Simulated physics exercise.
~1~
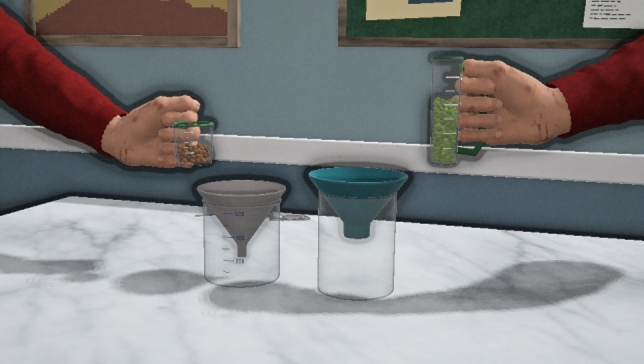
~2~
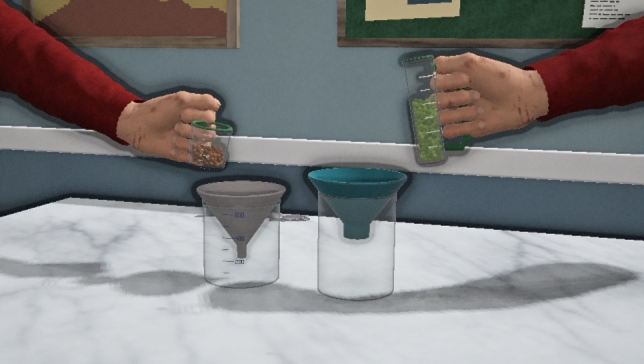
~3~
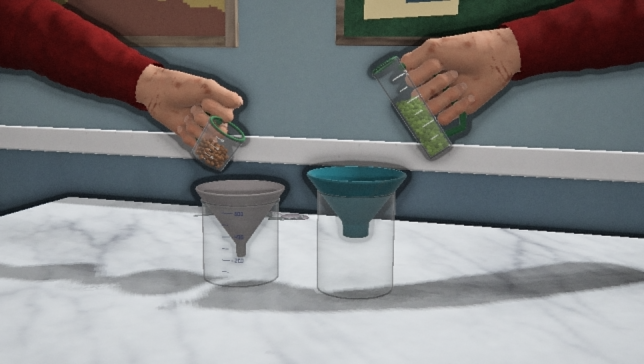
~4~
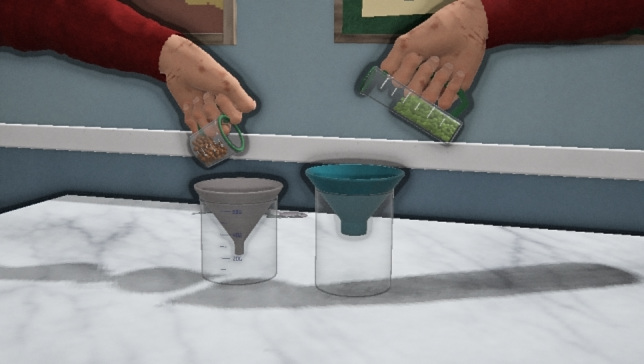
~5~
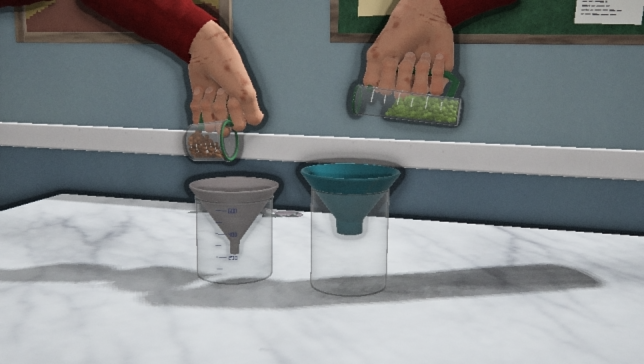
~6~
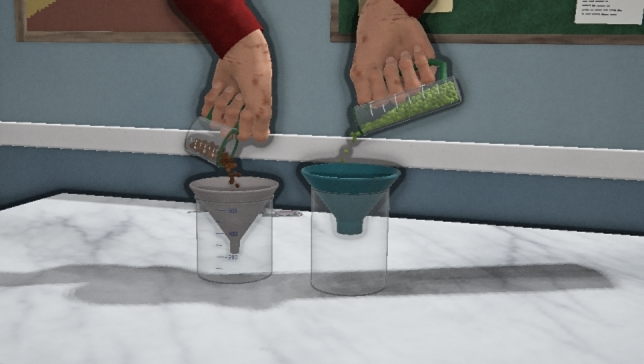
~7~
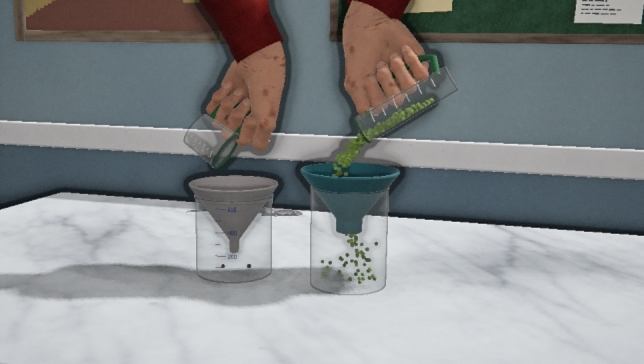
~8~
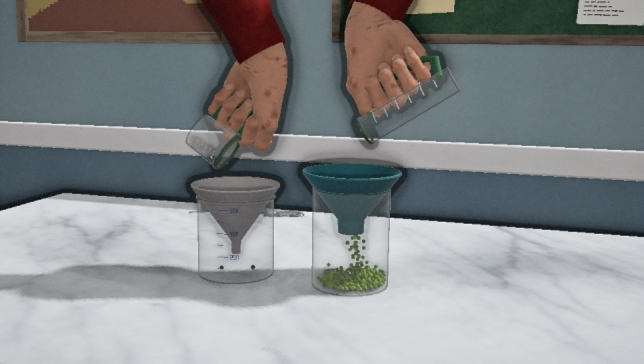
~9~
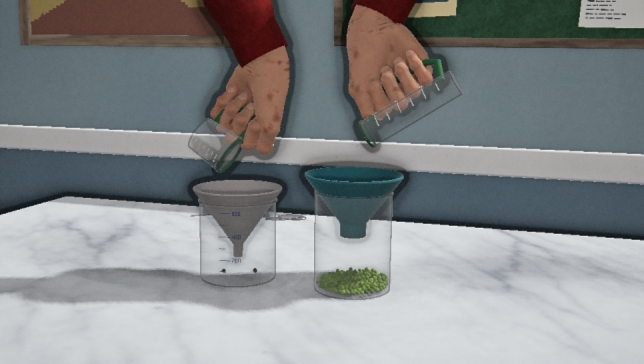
Two hands in red sleeves tilt small clear cups over funnels set in jars, pouring brown pieces into the grey funnel on the left and green ones into the teal funnel on the right; only a few brown pieces reach their jar, while the green ones settle in a pile.
